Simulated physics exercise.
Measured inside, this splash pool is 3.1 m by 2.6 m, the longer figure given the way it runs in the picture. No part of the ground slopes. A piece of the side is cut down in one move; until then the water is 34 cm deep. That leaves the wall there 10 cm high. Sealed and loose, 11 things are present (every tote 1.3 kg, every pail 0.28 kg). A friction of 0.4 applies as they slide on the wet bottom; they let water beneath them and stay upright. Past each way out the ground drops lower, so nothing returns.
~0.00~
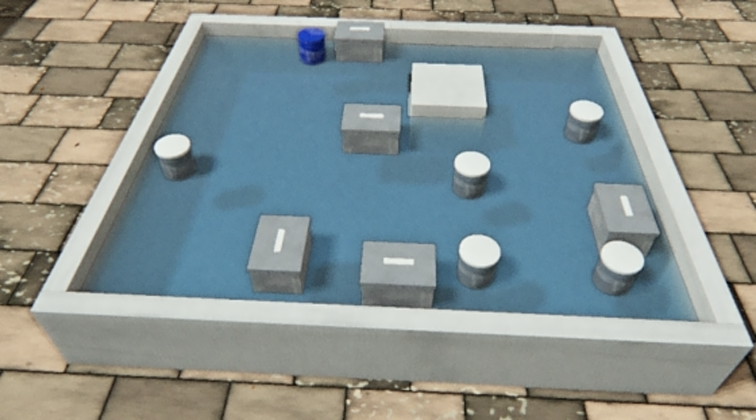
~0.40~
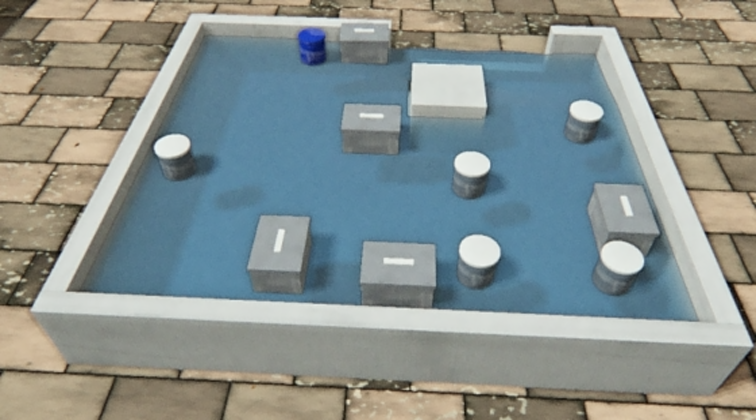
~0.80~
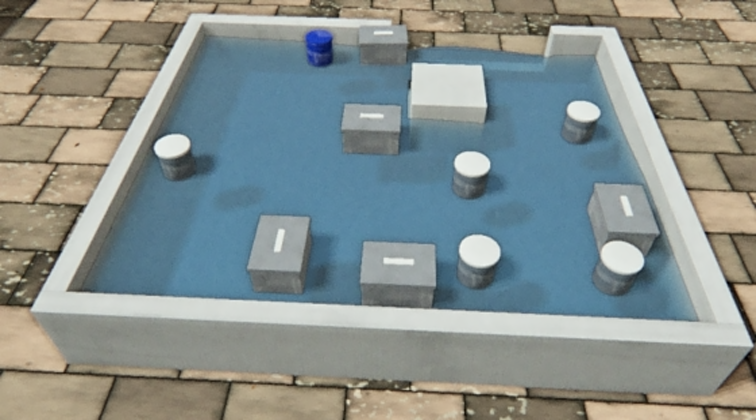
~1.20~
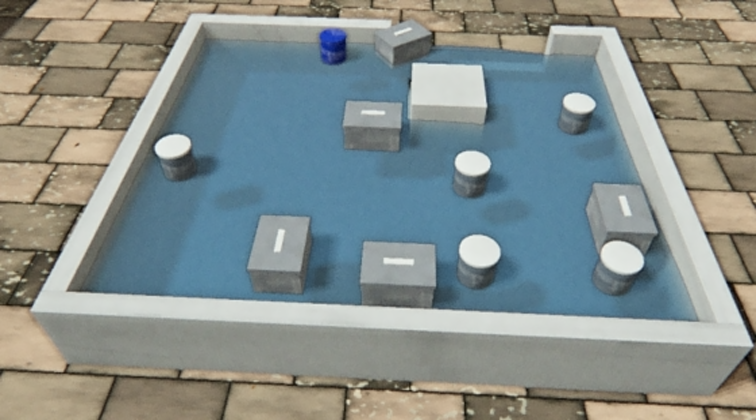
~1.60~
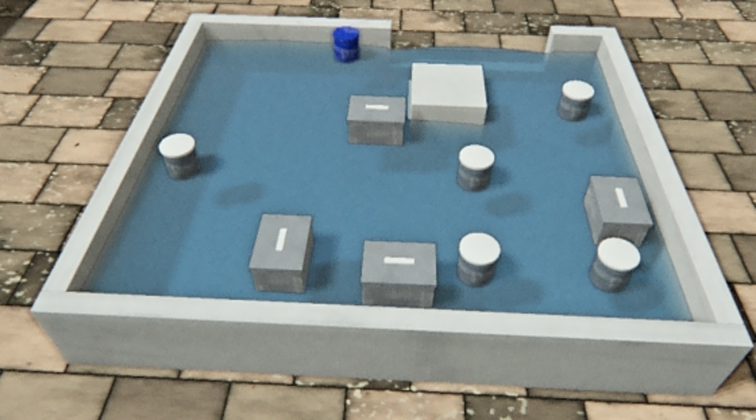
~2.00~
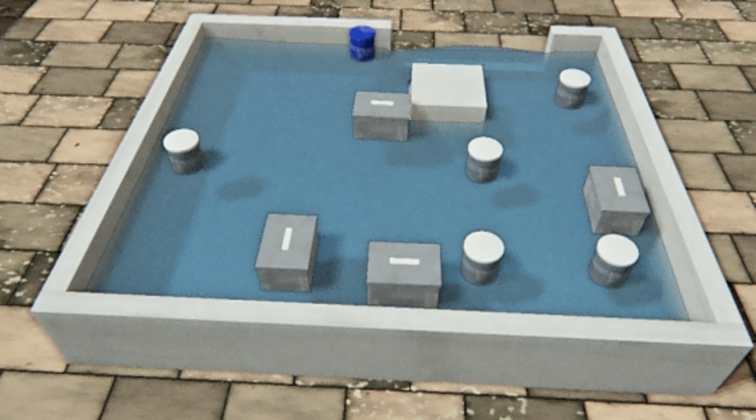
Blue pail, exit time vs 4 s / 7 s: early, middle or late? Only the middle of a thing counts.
It leaves the pool before the earlier instant.
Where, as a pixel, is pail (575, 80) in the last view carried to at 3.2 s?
Position: About (552, 57).
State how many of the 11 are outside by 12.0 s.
My tally comes to 4.
After 3.2 s the blue pail has gone out (at 2.9 s); 2 of 11 are out; 9 afloat.
After 7.2 s the blue pail has gone out (at 2.9 s); 3 of 11 are out; 8 afloat.
After 12.0 s the blue pail has gone out (at 2.9 s); 4 of 11 are out; 7 afloat.
After 16.0 s the blue pail has gone out (at 2.9 s); 6 of 11 are out; 5 afloat.
